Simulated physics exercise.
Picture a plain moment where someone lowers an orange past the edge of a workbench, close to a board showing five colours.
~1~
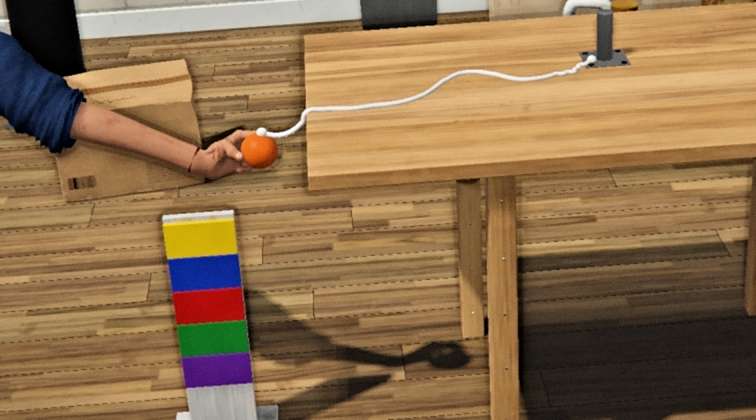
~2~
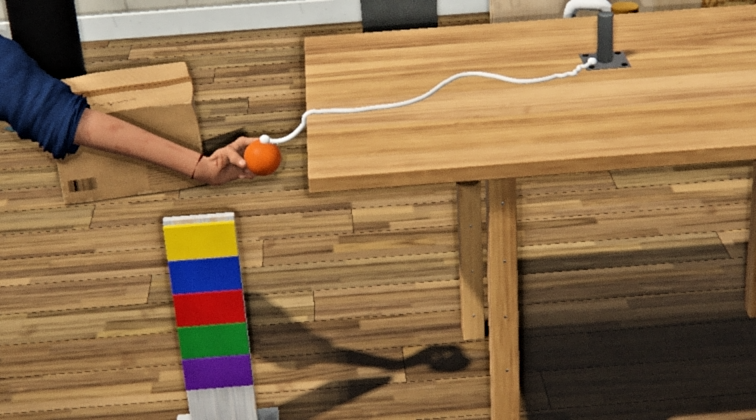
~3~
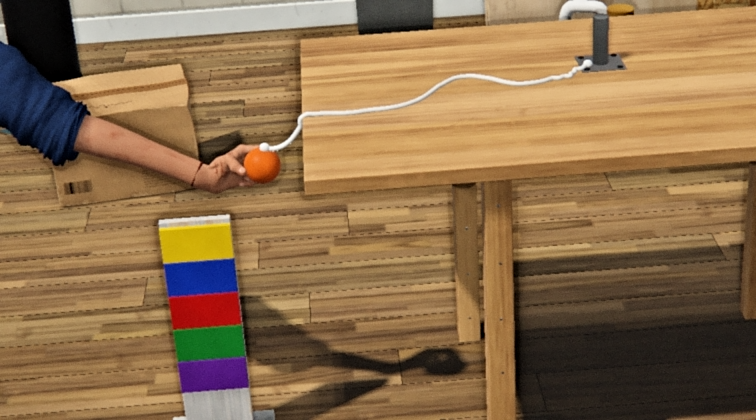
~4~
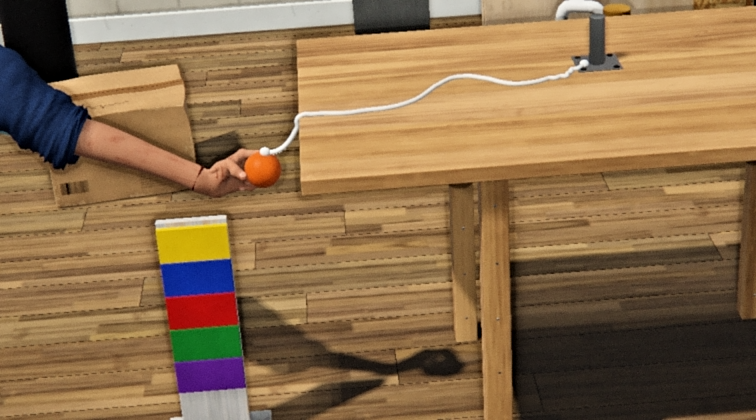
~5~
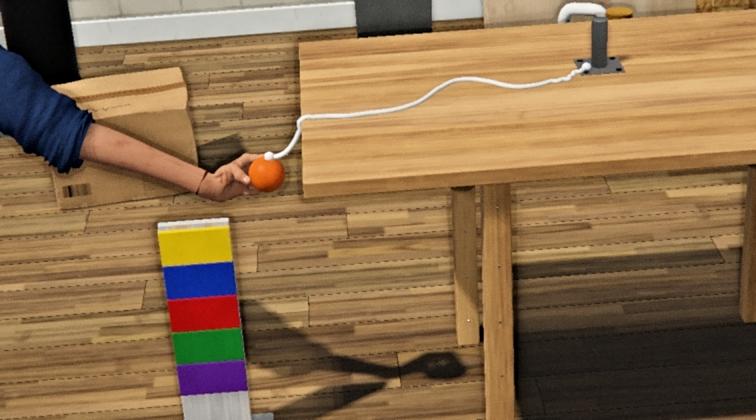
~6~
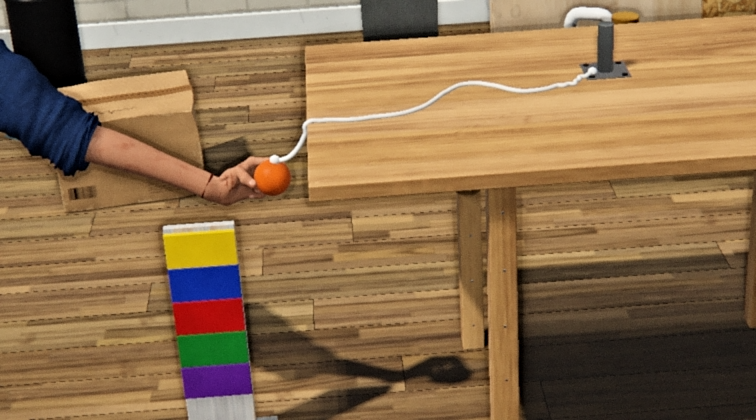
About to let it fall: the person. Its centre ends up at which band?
At the yellow one.
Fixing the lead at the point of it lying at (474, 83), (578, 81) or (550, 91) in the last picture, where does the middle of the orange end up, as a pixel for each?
The pixel places are (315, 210), (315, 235) and (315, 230), one per try.
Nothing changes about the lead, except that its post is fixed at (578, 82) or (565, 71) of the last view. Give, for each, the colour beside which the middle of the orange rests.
It comes out blue the first time and blue the second time.
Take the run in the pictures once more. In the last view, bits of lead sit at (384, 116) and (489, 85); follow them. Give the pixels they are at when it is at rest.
(329, 112) and (464, 91), roughly.
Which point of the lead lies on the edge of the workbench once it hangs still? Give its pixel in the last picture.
Look close to (358, 120) - that's the one.
Soon after, orange near (284, 243); level with yellow.
Then, orange near (328, 236); level with yellow.
Further on, orange near (307, 240); level with yellow.
At rest, orange near (317, 239); level with yellow. Its centre hangs level with the yellow band.
